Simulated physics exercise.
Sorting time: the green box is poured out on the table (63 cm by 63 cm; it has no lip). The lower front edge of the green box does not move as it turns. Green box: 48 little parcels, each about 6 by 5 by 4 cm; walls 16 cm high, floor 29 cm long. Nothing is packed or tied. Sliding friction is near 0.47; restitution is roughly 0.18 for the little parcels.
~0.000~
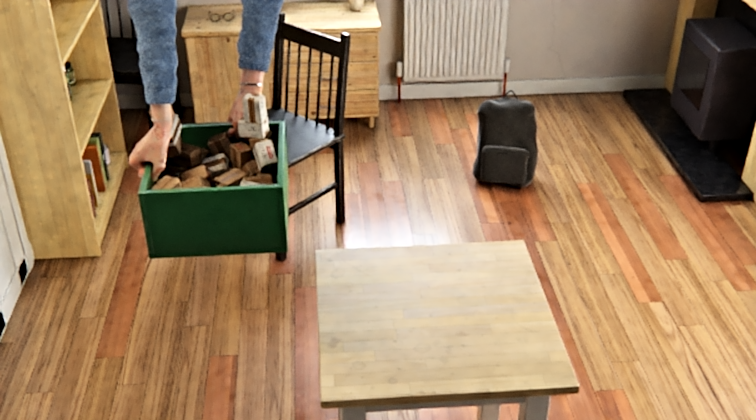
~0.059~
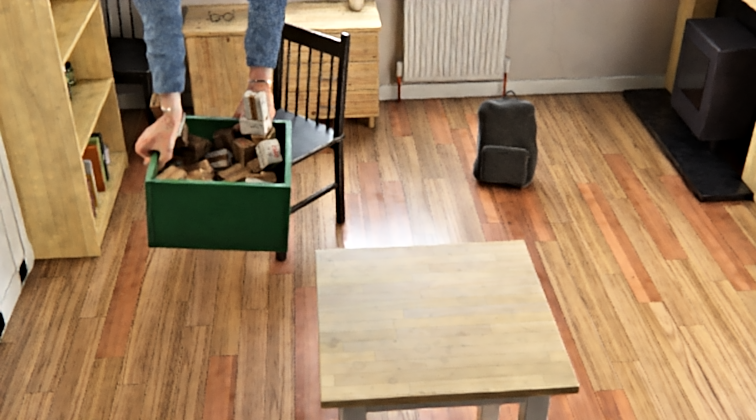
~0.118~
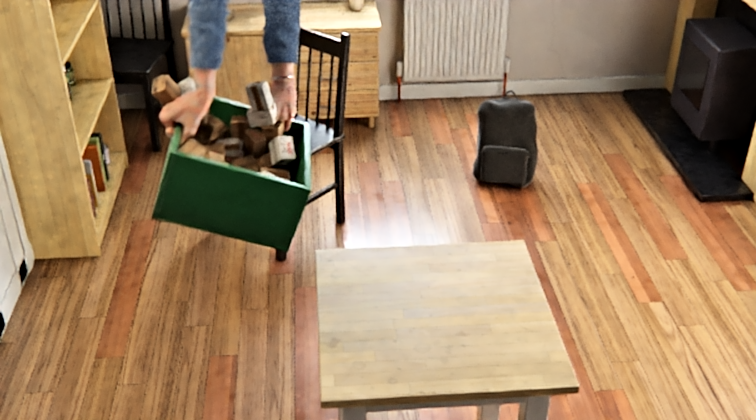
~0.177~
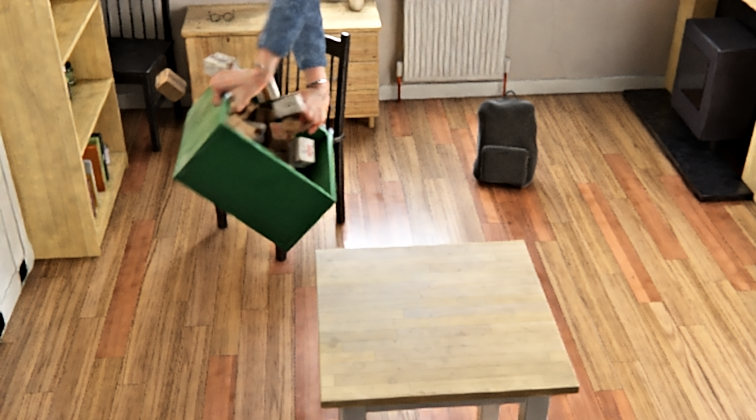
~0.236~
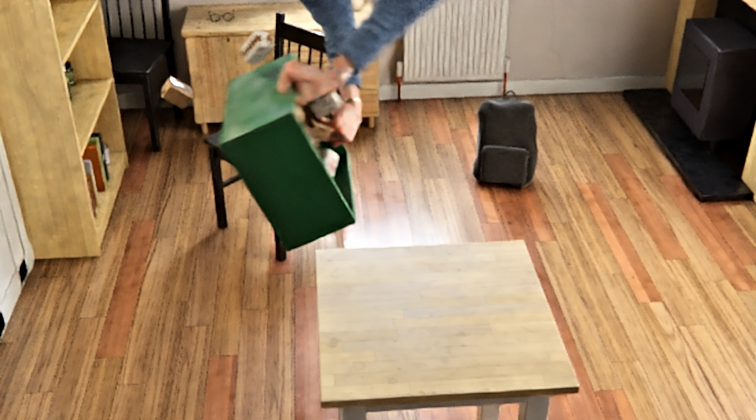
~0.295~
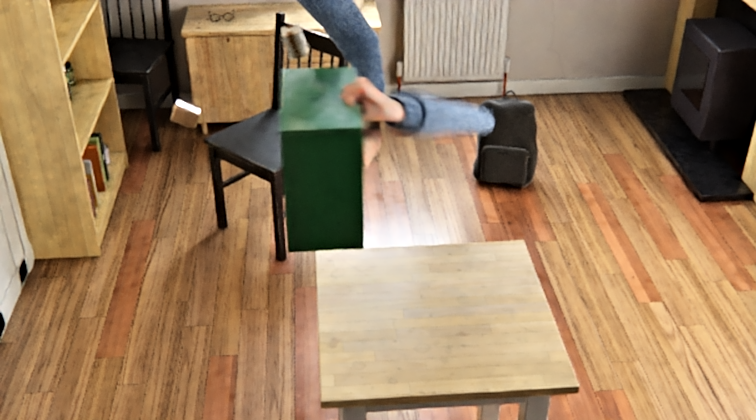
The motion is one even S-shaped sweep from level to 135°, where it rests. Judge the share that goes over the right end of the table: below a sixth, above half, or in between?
In the end between a sixth and a half of them are over the right end of the table.
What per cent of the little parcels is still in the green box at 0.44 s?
Some 35 per cent.
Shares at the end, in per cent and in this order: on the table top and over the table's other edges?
About 65 and 0 per cent.
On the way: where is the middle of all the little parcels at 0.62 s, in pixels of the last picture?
At about (476, 295).
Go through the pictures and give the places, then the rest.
In the first frame (places track the rim corner closest to us here), green box (145, 192); tipped 0°; all still inside.
Green box (151, 180); tipped 6°, in the second frame.
Green box (177, 152); tipped 20°; 1 out, the lowest parcel at (166, 91), in the third frame.
Green box (227, 124); tipped 42°; 2 out, the lowest parcel at (171, 85), in the fourth frame.
Green box (296, 115); tipped 66°; 2 out, the lowest parcel at (177, 93), in the fifth frame.
Green box (363, 132); tipped 90°; 3 out, in the sixth frame.
After 0.44 s, tilt 132°; 17 still in the green box, 1 on the table top and 30 in the air.
After 0.62 s, tilt 135°; 1 still in the green box, 39 on the table top, 2 over the right end of the table, 1 over the table's other edges and 5 in the air.
After 0.87 s, tilt 135°; 35 on the table top, 12 over the right end of the table and 1 over the table's other edges.
Outcome (at 1.20 s), 31 on the table top, 16 over the right end of the table and 1 over the table's other edges. Asked share, 16 of 48, 33 per cent.
